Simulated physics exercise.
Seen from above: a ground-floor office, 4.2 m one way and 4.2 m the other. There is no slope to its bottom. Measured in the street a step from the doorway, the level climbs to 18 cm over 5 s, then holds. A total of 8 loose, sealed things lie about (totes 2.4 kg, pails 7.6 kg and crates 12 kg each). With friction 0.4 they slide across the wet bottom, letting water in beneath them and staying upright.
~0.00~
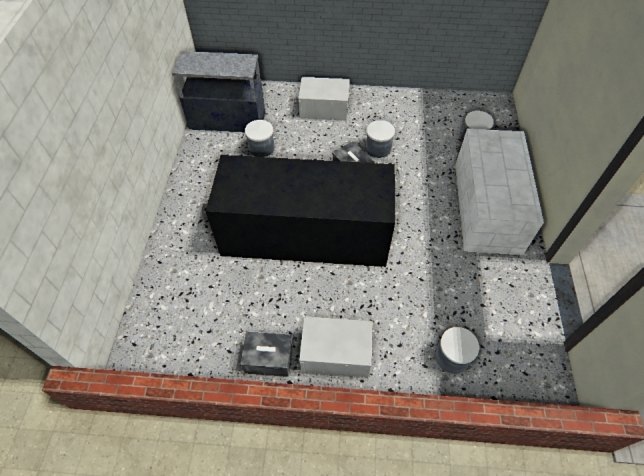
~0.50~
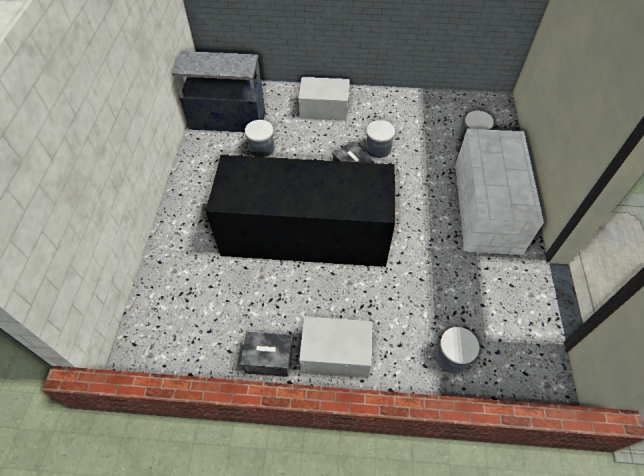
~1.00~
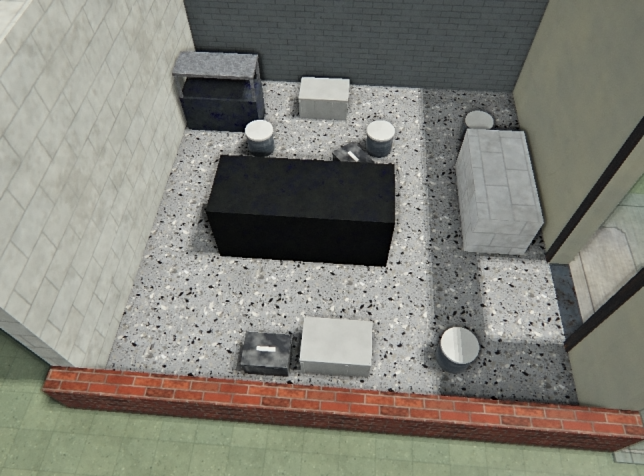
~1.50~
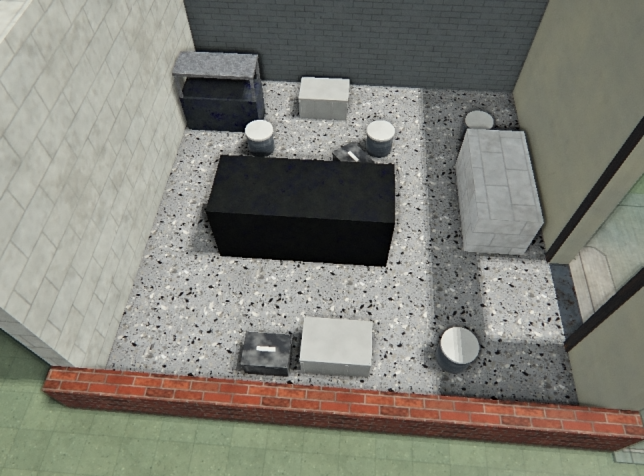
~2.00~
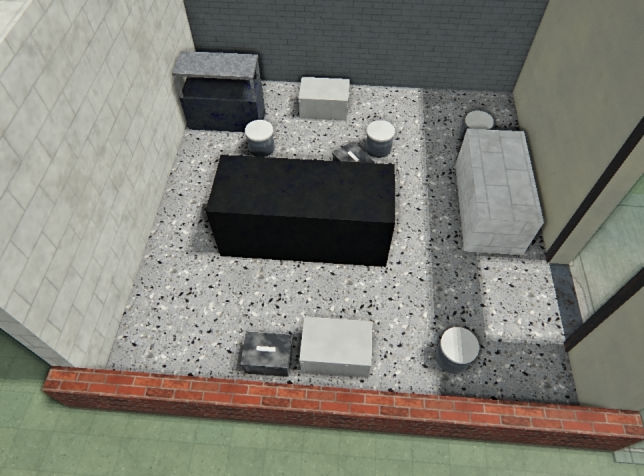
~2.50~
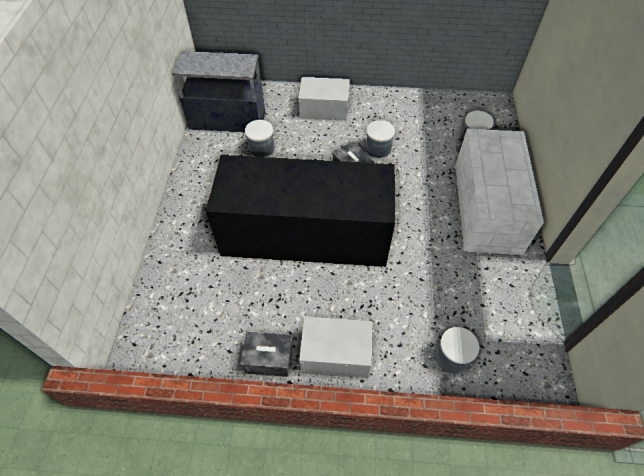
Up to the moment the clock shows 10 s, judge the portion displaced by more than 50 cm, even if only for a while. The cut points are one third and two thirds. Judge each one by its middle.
Watching this, I'd call it a small share.
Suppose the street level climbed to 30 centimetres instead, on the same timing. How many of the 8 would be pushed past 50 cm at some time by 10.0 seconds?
Then it comes to 4.
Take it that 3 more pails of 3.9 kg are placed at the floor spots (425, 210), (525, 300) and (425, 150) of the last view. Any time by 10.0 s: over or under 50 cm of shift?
One: Within it. Two: Beyond it. Three: Within it.
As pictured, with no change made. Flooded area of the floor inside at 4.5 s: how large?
Near 3.0 m2 in all.
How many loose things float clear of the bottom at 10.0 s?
Tally: 2 of them.
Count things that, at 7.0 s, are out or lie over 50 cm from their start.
That would be 0.
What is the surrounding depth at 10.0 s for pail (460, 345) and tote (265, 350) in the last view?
About 7 and 7 cm.
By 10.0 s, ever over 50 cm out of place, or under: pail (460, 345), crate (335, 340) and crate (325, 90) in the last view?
Within, beyond, within.
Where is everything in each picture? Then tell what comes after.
A tote at (353, 157) rests on the ground; a pail at (381, 130) rests on the ground; water covers 0.0 m2; 0 of 8 have shifted, in the first picture.
A tote at (353, 157) rests on the ground; a pail at (381, 130) rests on the ground; water covers 0.0 m2; 0 of 8 have shifted, in the second picture.
A tote at (353, 157) rests on the ground; a pail at (381, 130), on the bottom; water covers 0.0 m2; 0 of 8 have shifted, in the third picture.
A tote at (353, 157) rests on the ground; a pail at (381, 130), on the bottom; water covers 0.0 m2; 0 of 8 have shifted, in the fourth picture.
A tote at (353, 157) rests on the ground; a pail at (381, 130), on the bottom; water covers 0.0 m2; 0 of 8 have shifted, in the fifth picture.
A tote at (353, 157) rests on the ground; a pail at (381, 130) rests on the ground; 0.1 m2 under water; 0 of 8 have shifted, in the sixth picture.
After 3.5 s 0 of 8 are over 50 cm from their spots; 0 afloat.
After 4.5 s 0 of 8 are over 50 cm from their spots; 0 afloat.
After 7.0 s 0 of 8 are over 50 cm from their spots; 1 afloat.
After 10.0 s 2 of 8 are over 50 cm from their spots, and 2 have been at some point; 2 afloat.
